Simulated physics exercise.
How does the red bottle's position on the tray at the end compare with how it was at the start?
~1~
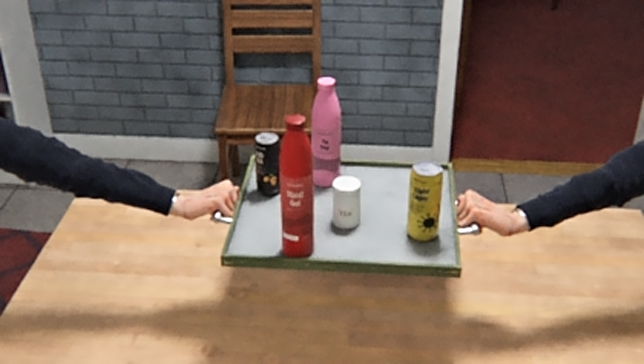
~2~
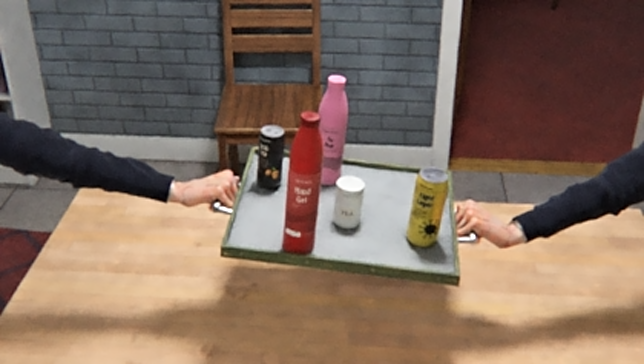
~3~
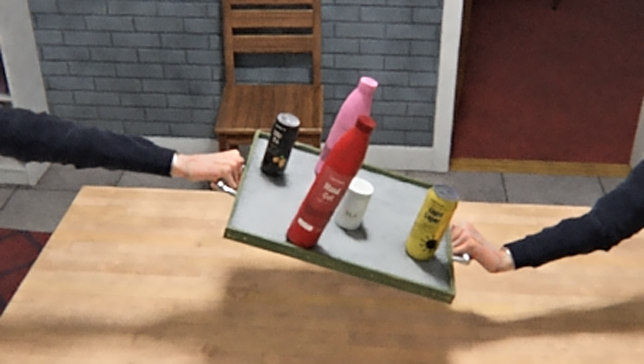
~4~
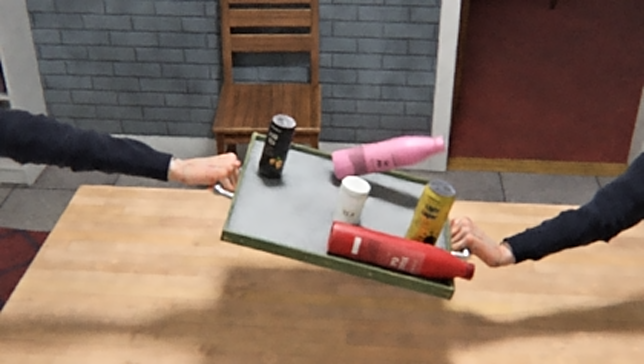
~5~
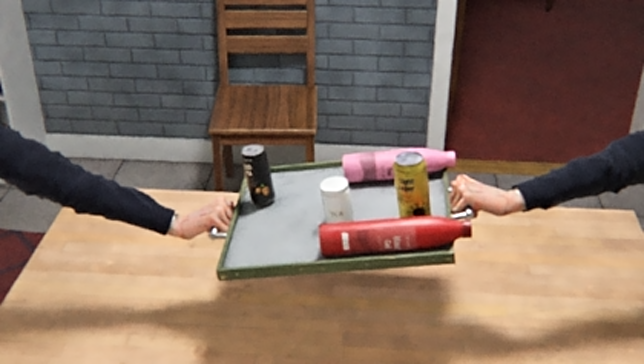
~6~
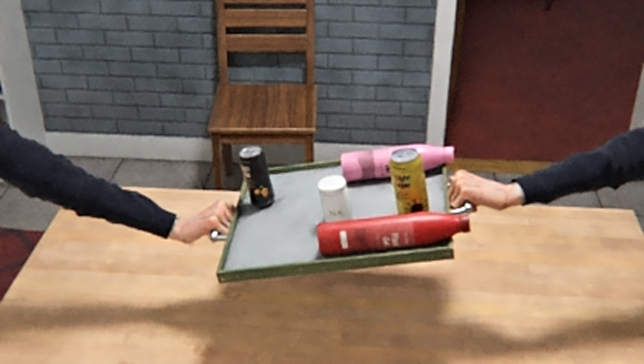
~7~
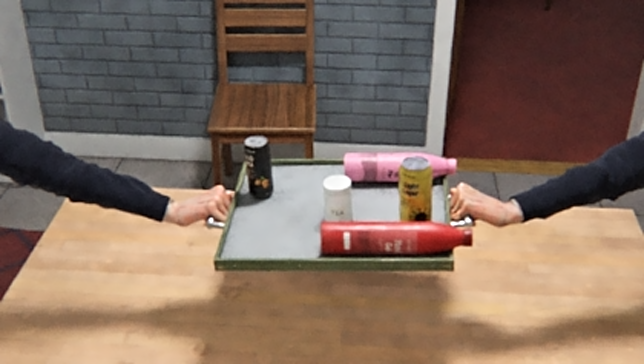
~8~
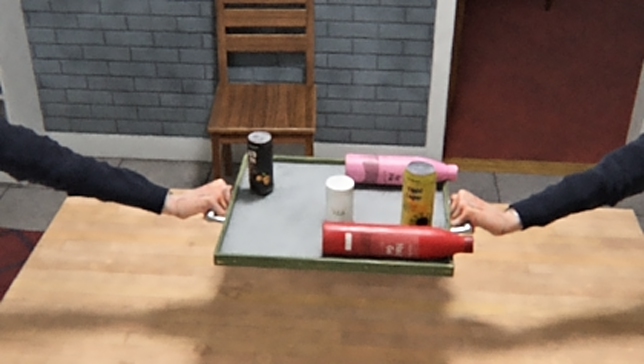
At the start the red bottle stands upright on the tray, and at the end it is lying on its side.
